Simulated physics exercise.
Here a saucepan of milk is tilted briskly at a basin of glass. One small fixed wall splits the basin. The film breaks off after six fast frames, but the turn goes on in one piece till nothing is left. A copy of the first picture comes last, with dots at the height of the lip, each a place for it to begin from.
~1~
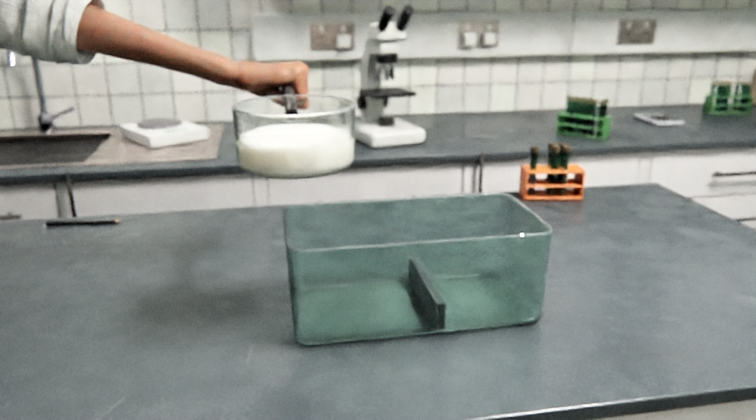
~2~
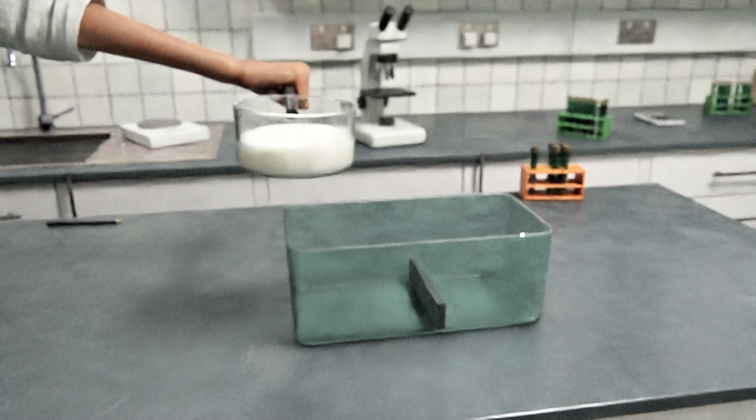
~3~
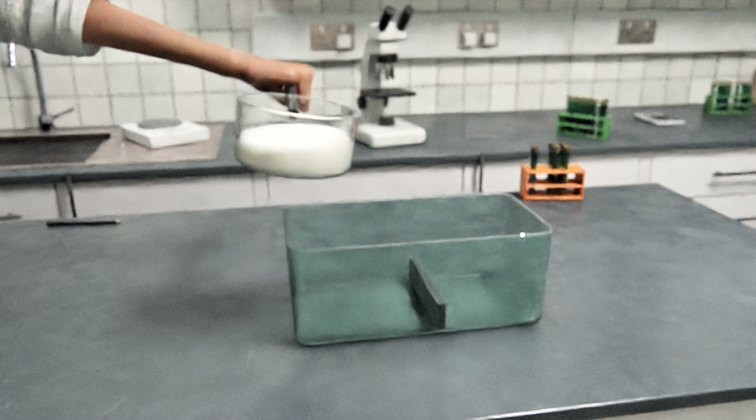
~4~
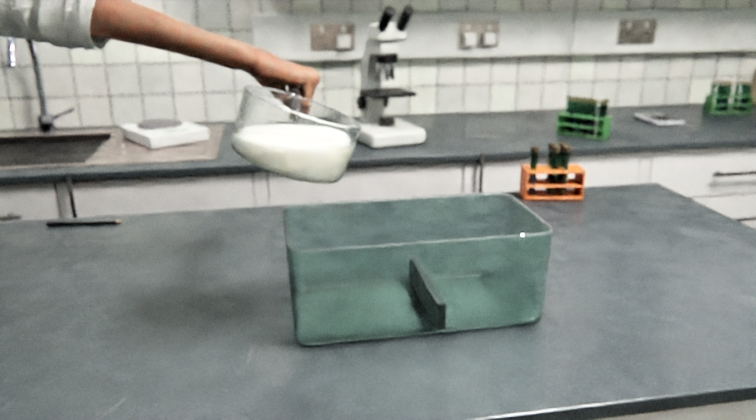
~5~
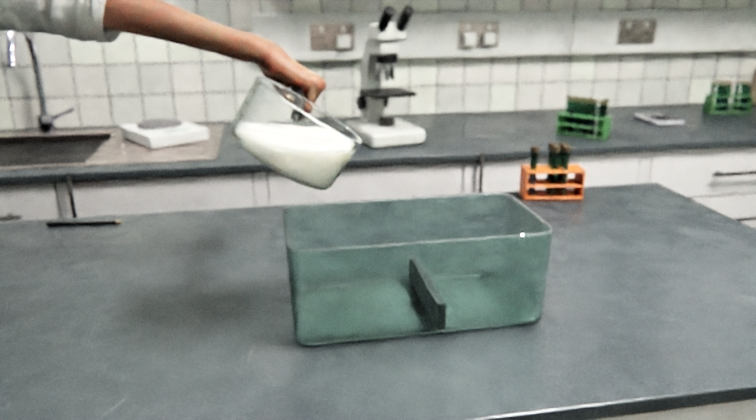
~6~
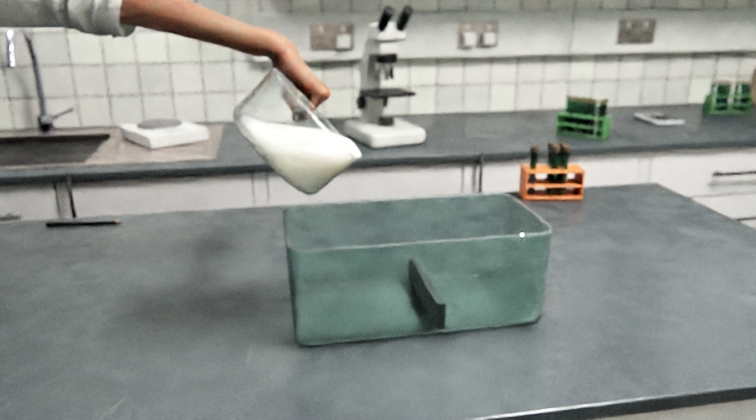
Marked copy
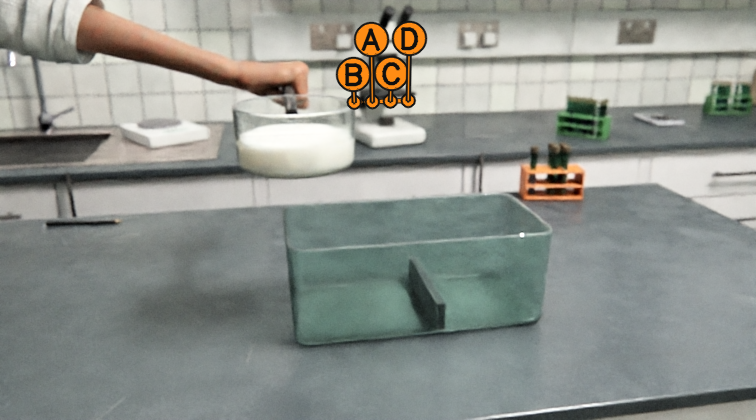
Hand tilting a clear glass pan of milk steeply to the right above a divided glass basin on a lab bench.
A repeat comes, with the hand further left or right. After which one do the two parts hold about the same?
Choose D.
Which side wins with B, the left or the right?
More ends on the left.
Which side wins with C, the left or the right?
The left side.
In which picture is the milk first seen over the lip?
Picture 6.
On the marked copy, A at (372, 101); B at (354, 102); C at (390, 101); D at (408, 100).
Choosing A, about 87 % ends left of the wall and 10 % right of it; 3 % is lost outside.
Choosing B, about 83 % ends left of the wall and 12 % right of it; 5 % is lost outside.
Choosing C, about 76 % ends left of the wall and 21 % right of it; 3 % is lost outside.
Choosing D, about 50 % ends left of the wall and 48 % right of it.
